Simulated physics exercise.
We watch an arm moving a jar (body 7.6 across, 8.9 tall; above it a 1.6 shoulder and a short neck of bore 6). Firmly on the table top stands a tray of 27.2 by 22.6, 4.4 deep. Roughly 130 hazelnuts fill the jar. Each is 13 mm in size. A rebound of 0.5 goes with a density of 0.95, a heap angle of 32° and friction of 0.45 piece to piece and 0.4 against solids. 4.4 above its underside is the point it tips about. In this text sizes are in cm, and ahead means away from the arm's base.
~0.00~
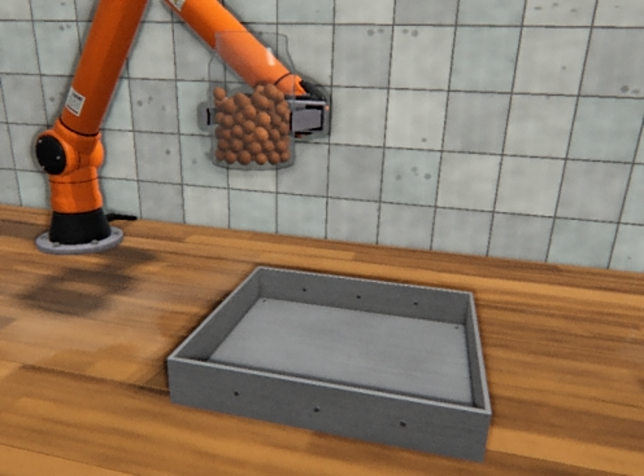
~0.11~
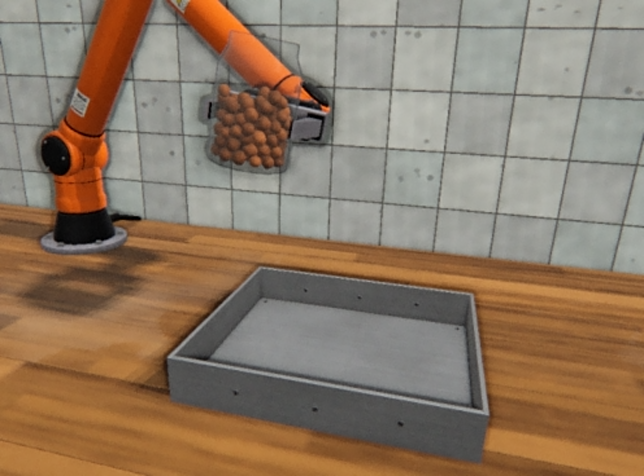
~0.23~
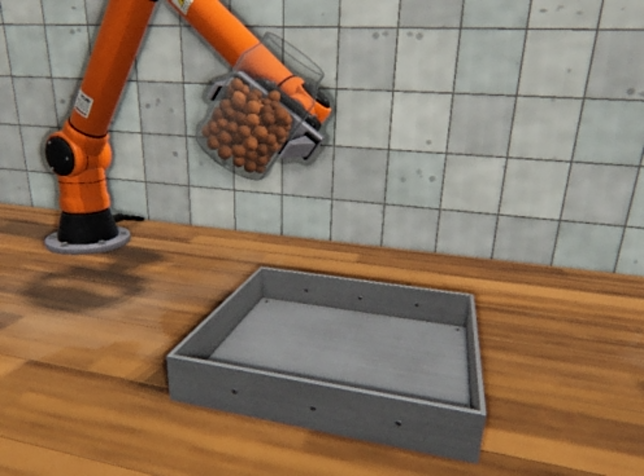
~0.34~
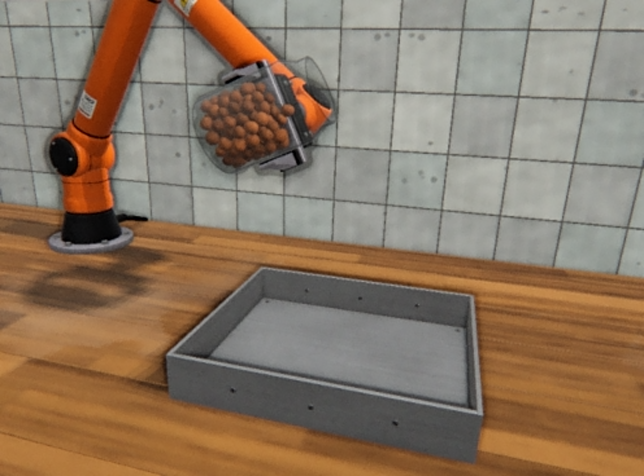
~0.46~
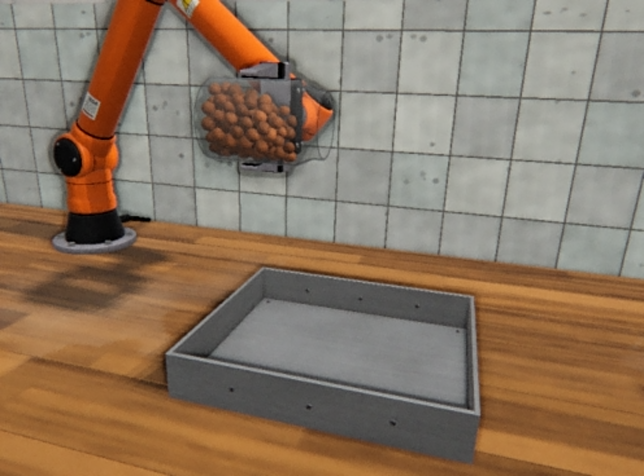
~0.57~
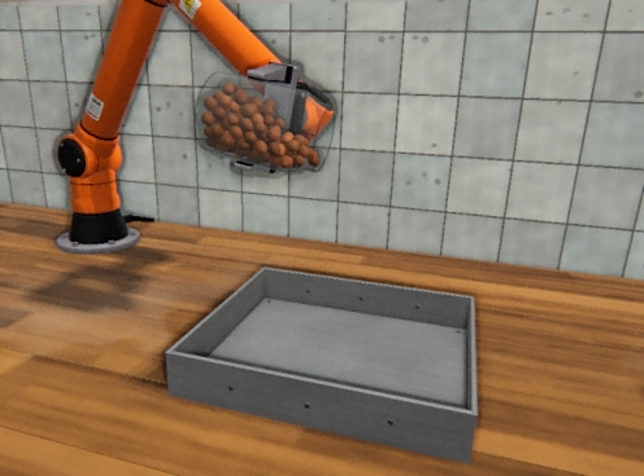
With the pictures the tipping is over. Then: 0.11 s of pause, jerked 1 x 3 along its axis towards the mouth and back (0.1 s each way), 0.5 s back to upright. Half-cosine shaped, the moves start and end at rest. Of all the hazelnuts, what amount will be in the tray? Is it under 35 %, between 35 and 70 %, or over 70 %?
Under 35 %.
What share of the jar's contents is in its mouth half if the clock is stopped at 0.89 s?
Roughly 80 percent.
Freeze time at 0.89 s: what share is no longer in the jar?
Roughly 15 per cent of the load is no longer in the jar.
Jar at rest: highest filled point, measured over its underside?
6.0 cm.
By 0.89 s, tipped 100°, highest piece 27 above the table; 111 in the jar, 3 in the tray, 14 in flight or on a rim.
By 1.22 s, tipped 24°, highest piece 30 above the table; 96 in the jar, 29 in the tray, 1 on the table or floor, 2 in flight or on a rim.
By 1.58 s, upright, highest piece 27 above the table; 96 in the jar, 31 in the tray, 1 on the table or floor.
By 2.28 s, upright, highest piece 27 above the table; 96 in the jar, 31 in the tray, 1 on the table or floor.
Final count, 96 in the jar, 31 in the tray, 1 on the table or floor. That is 24 % in the tray.
